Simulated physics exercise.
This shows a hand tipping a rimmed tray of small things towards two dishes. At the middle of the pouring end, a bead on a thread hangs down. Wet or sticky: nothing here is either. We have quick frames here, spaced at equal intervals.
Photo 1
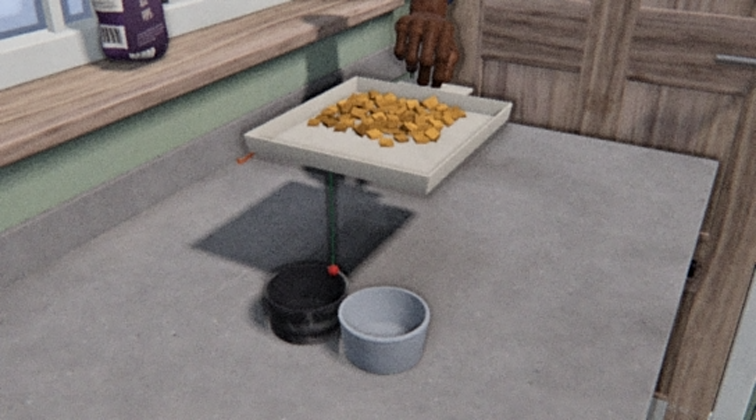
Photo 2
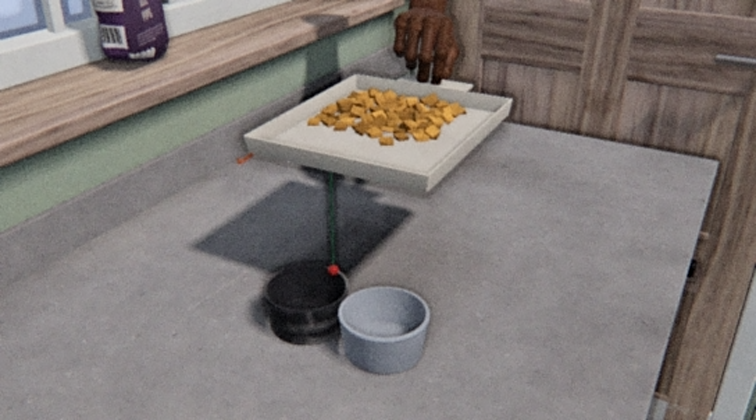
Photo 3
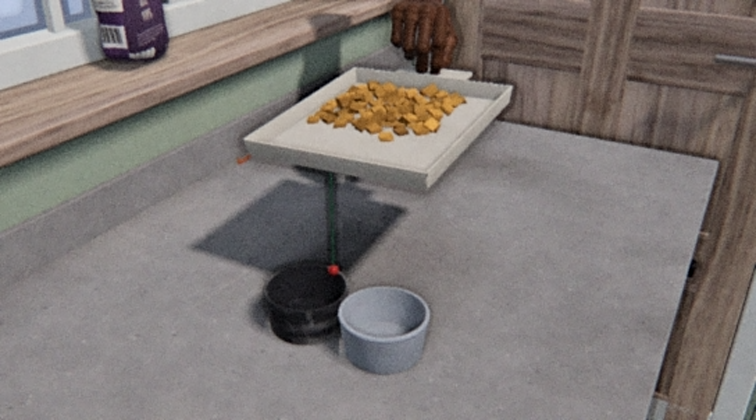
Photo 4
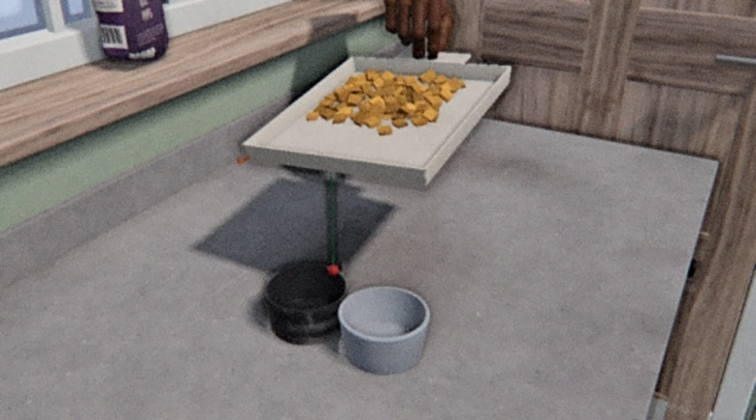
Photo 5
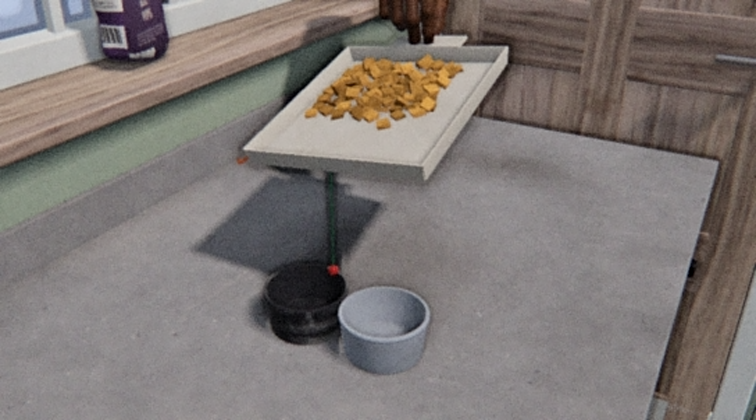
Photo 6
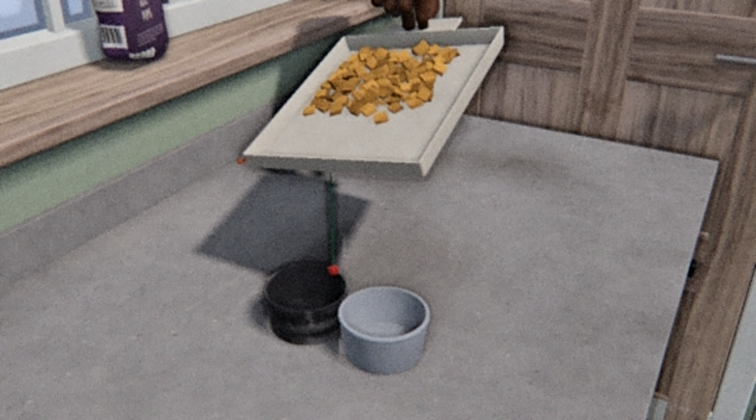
On a grey kitchen counter, a dark brown hand held a pale rimmed tray of golden cereal squares above two small dishes, then steadily raised the far side, tilting the tray towards the near edge.
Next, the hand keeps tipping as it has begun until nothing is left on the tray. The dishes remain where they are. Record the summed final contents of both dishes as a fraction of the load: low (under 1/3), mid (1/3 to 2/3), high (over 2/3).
Recorded: Low.
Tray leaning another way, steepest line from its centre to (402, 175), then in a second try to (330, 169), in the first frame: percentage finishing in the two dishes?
About 40 % and about 30 %.
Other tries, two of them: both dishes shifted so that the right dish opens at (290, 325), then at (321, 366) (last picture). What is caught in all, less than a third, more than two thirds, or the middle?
Case one, under a third; case two, under a third.
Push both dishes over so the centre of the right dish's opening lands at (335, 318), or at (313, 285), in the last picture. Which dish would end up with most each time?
The first setup gives the one at left, the second setup gives the one at left.
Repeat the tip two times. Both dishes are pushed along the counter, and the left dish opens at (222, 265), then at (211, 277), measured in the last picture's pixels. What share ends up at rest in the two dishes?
In turn 50 and 30 in a hundred.
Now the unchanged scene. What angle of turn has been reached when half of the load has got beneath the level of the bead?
Roughly 95 degrees of turn.
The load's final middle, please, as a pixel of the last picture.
Roughly at (251, 301), give or take.
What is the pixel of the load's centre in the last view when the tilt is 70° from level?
I'd mark the middle close to (280, 156).
Just after the last frame, tray tipped steeply; the larger part on the tray; roughly a quarter in the air.
A moment on, tray tipped past a quarter turn; about a tenth on the tray; about a tenth in the left dish; roughly two thirds outside both; roughly a quarter in the air.
Further on, tray tipped past a quarter turn; about a tenth in the left dish; the larger part outside both.
When it is over, tray tipped past a quarter turn; not one in the right dish; about a tenth in the left dish; the larger part outside both.
